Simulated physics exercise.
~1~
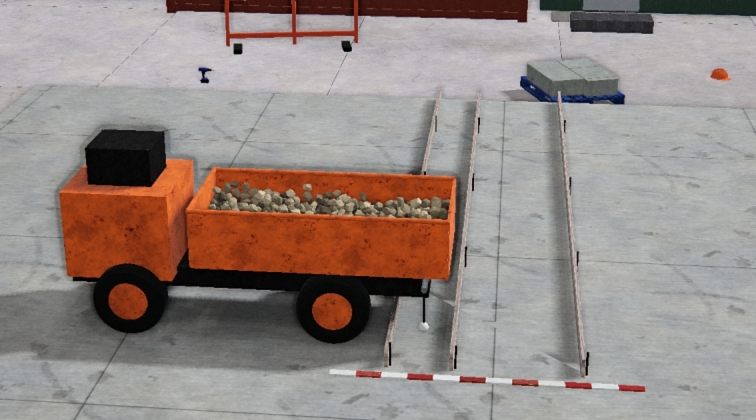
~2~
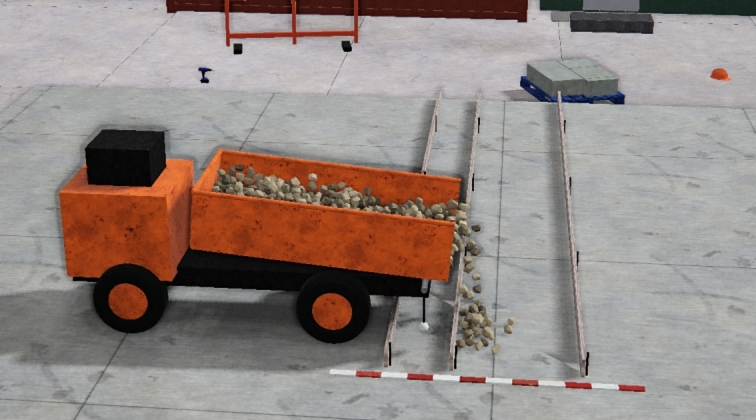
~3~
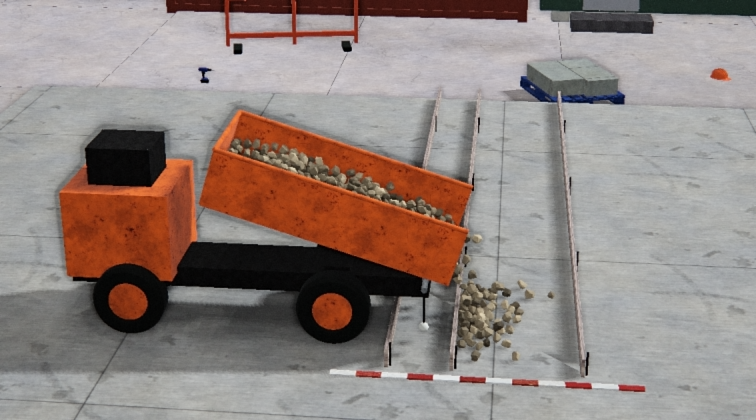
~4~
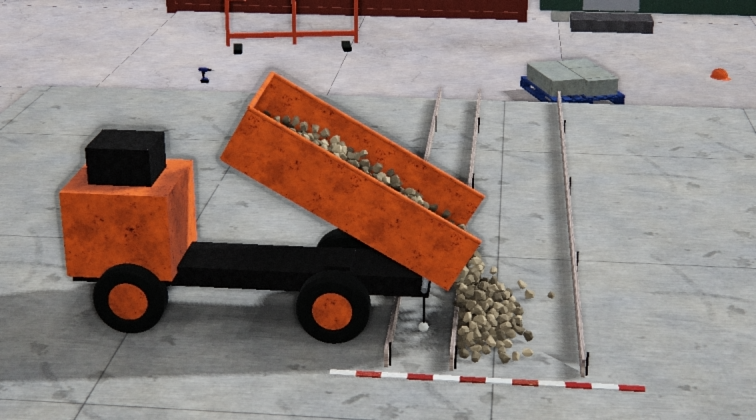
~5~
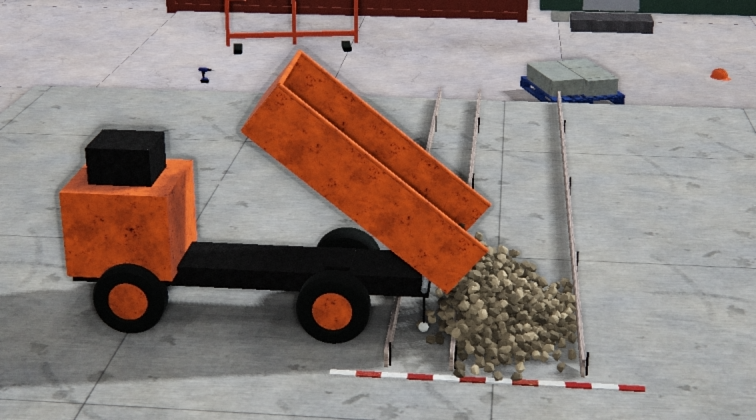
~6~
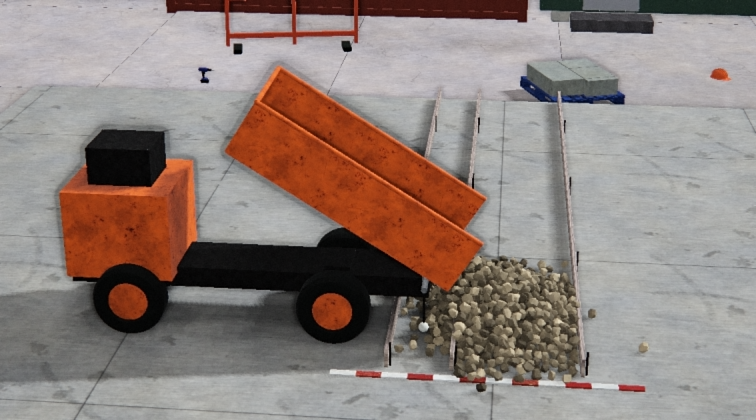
We see an orange truck tip its bed steadily upward, spilling grey-brown stones to the right onto marked concrete, until the bed is steep and empty. It then drops back slightly, and the stones lie heaped mostly between the planks, with a few scattered beyond.
